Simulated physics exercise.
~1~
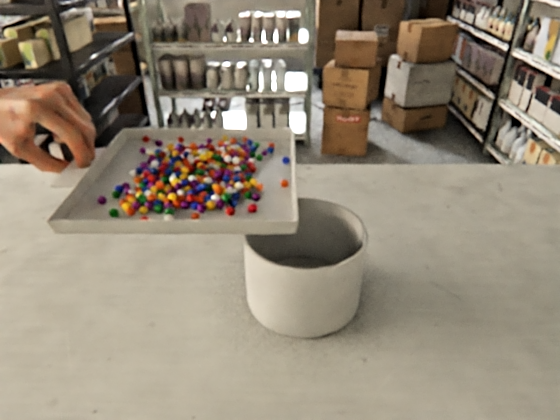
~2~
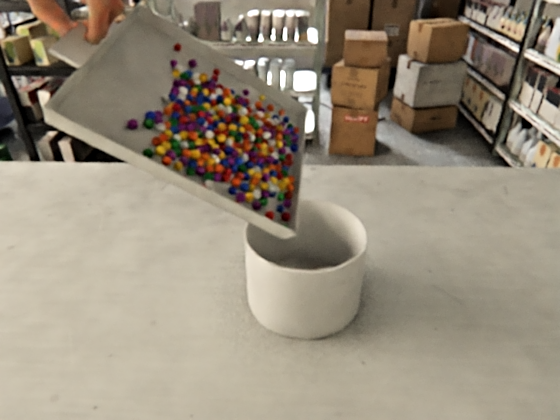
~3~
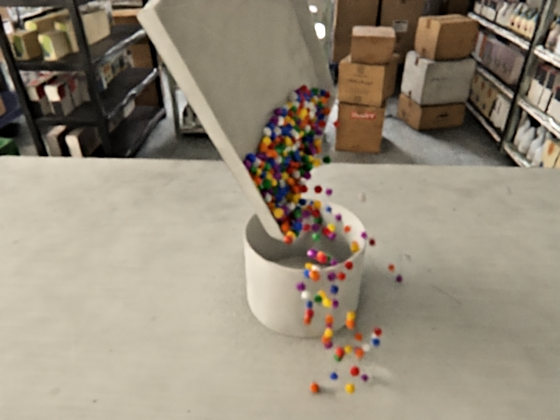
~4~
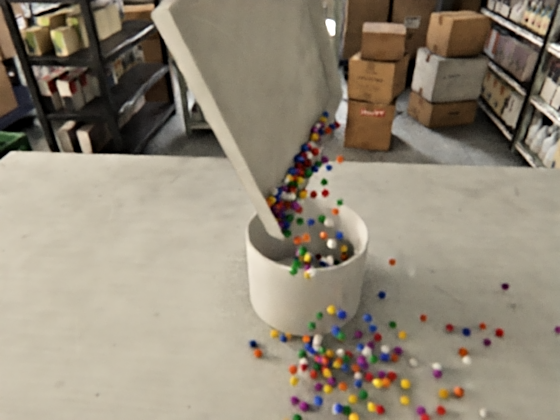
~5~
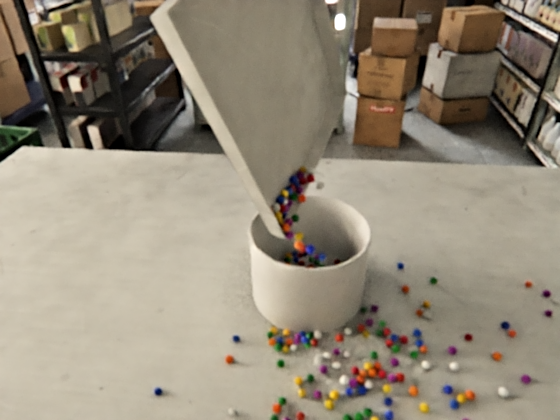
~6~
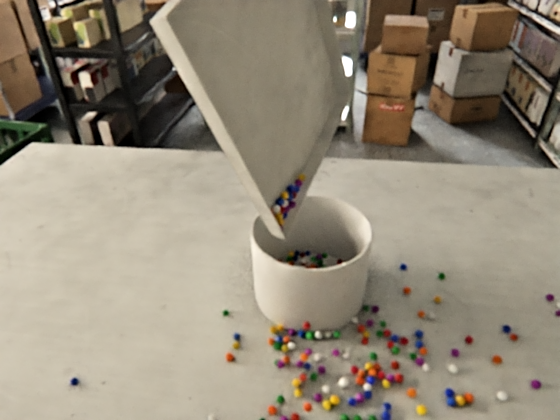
In this clip, a hand tips a tray of colourful beads steeply over a round pale pot on a grey table, and the beads pour down, many spilling across the tabletop in front while others land inside, leaving a few in the tray's lower corner.
